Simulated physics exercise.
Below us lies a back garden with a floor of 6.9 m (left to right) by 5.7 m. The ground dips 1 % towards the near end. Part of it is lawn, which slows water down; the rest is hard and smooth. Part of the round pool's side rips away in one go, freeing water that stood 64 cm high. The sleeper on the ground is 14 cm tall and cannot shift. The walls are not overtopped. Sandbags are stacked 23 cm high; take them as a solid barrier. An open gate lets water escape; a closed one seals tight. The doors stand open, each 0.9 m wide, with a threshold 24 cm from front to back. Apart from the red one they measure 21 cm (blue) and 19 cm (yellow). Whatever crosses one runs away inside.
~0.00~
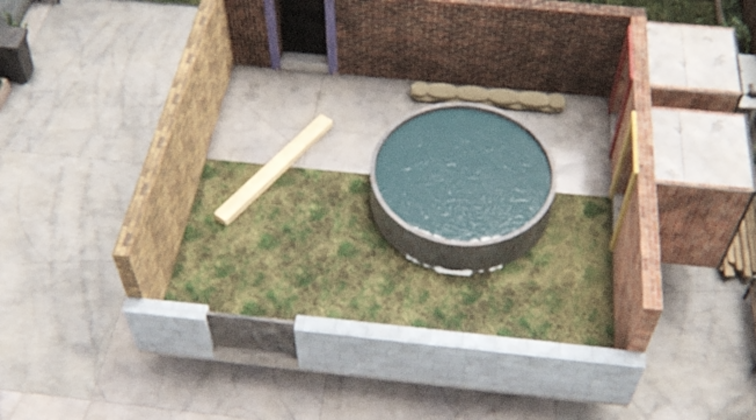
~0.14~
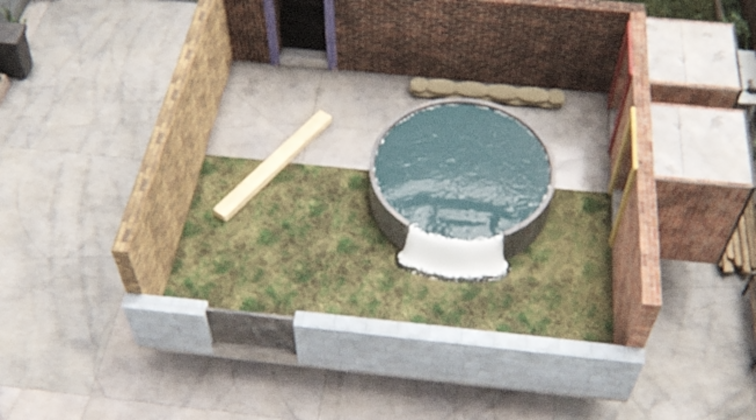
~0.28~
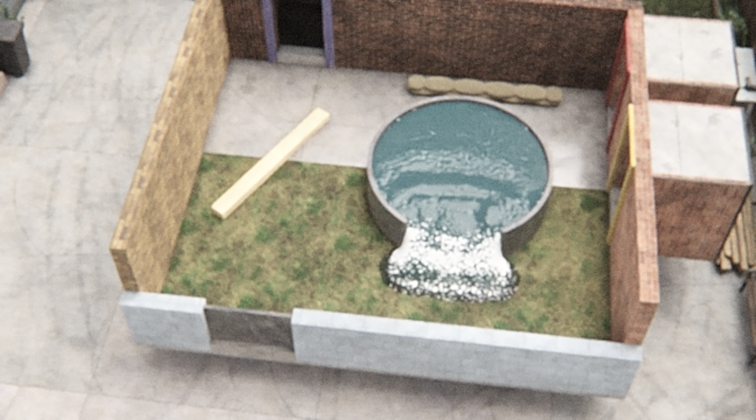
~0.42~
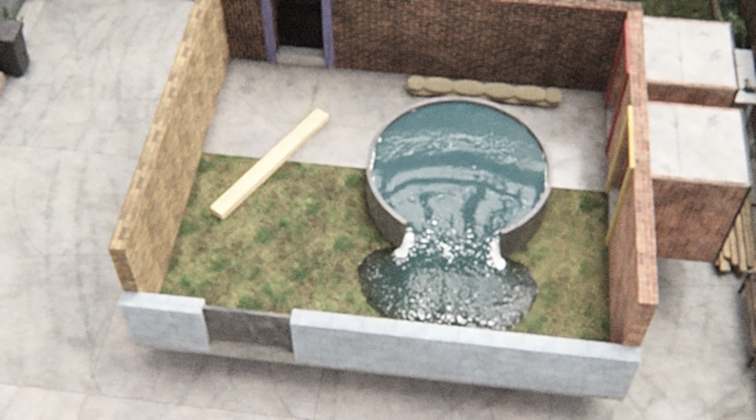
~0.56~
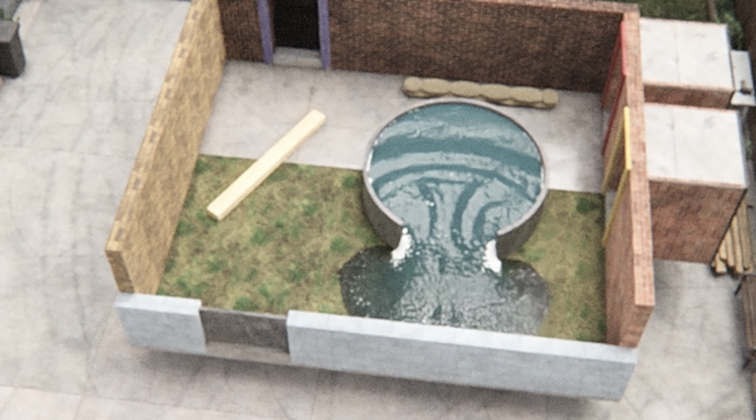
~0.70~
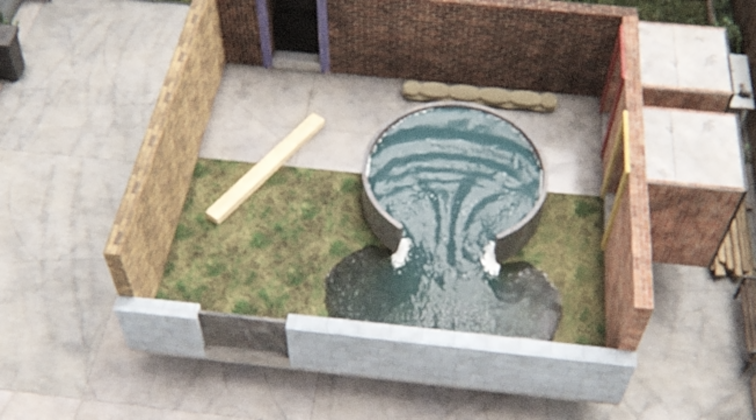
In a walled back garden, a round pool's near side breaks and water spreads over the grass.
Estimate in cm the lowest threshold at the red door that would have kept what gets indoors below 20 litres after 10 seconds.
Close to 12.5 cm is just enough.
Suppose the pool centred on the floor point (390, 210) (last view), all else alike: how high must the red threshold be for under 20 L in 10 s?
About 9.0 cm.
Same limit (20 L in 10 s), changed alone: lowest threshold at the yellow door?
Roughly 12.0 cm at yellow.
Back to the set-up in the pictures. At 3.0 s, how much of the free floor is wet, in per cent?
About 45 per cent.
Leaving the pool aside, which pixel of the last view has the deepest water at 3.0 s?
Near (591, 377).
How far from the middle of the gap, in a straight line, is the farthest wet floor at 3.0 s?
Roughly 4.6 m.
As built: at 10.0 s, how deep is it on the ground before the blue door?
Roughly 9.5 cm deep.
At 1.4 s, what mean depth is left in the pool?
Some 46 cm.
After 1.4 s water covers 25 % of the floor, deepest (45 cm) near (433, 349); it has not reached the red door.
After 3.0 s water covers 45 % of the floor, deepest (40 cm) near (591, 377); it has not reached the red door.
After 10.0 s water covers 95 % of the floor, deepest (16 cm) near (208, 125); 12 cm at the red door, 85 litres in over its 7 cm threshold.
At the red door as built, the water arrived by 3.9 s and peaked near 15 cm at 7.4 s.
With a threshold of 10.5 cm, 40 litres would have come in within the 10 s; with 14 cm, 12 litres. So under 20 litres takes about 12.5 cm.
